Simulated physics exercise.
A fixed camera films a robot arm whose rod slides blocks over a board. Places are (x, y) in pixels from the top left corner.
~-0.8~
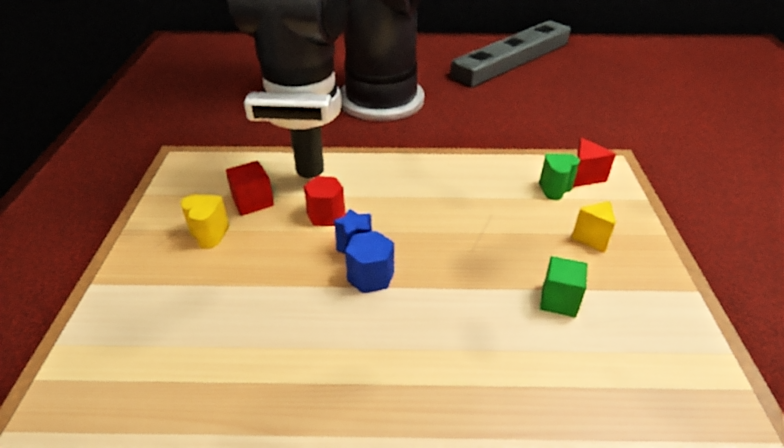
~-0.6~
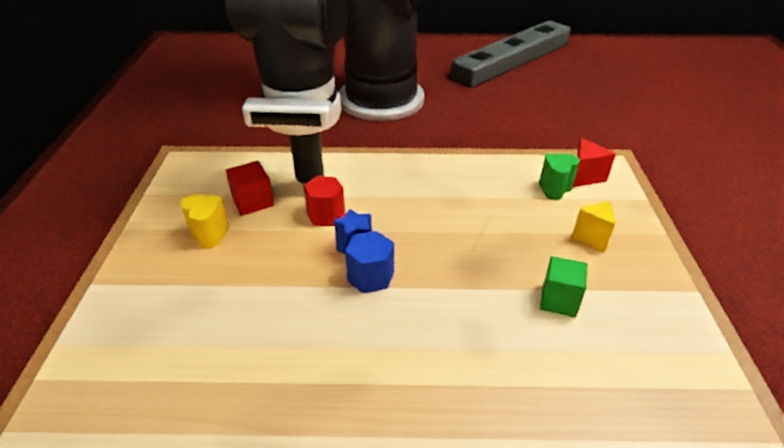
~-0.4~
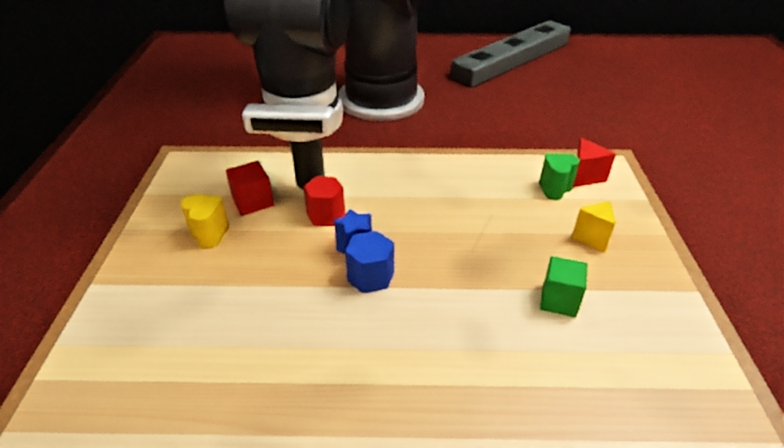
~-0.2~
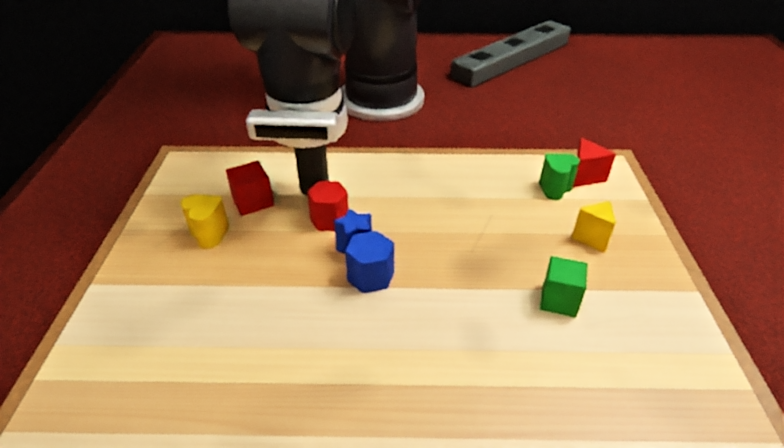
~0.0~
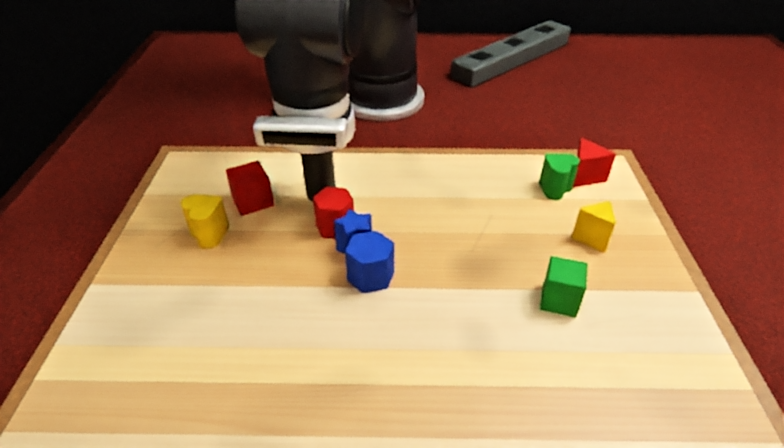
The footage shows a robot arm above a wooden board scattered with coloured blocks; its dark rod moves slightly toward the viewer, then nudges the red six-sided block a short way right and nearer, while the other blocks stay still.
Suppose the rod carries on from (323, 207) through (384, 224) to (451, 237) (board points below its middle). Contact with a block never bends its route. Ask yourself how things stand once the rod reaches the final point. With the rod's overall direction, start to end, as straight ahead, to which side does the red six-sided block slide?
Displaced right.
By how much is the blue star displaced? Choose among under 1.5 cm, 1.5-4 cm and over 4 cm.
The block shifts between 1.5 and 4 cm.
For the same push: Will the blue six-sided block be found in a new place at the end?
Answer: Yes.
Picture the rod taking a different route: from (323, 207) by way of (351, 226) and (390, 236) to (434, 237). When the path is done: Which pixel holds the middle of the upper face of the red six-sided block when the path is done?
Its top face will be centred at roughly (411, 231).
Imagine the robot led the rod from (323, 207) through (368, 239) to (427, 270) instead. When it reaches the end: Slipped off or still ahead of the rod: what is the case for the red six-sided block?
The rod keeps it before itself.
On the path given first. One third of the way, rod at (362, 205); red six-sided block at (350, 210), turned 80° clockwise; blue star at (353, 233), turned 20° anticlockwise; blue six-sided block at (375, 255).
Two thirds of the way, rod at (406, 216); red six-sided block at (351, 210), turned 85° clockwise; blue star at (352, 234), turned 20° anticlockwise; blue six-sided block at (375, 255).
At the end, rod at (452, 224); red four-sided block still; red six-sided block at (351, 210), turned 85° clockwise; blue star at (352, 234), turned 20° anticlockwise; blue six-sided block at (375, 255).
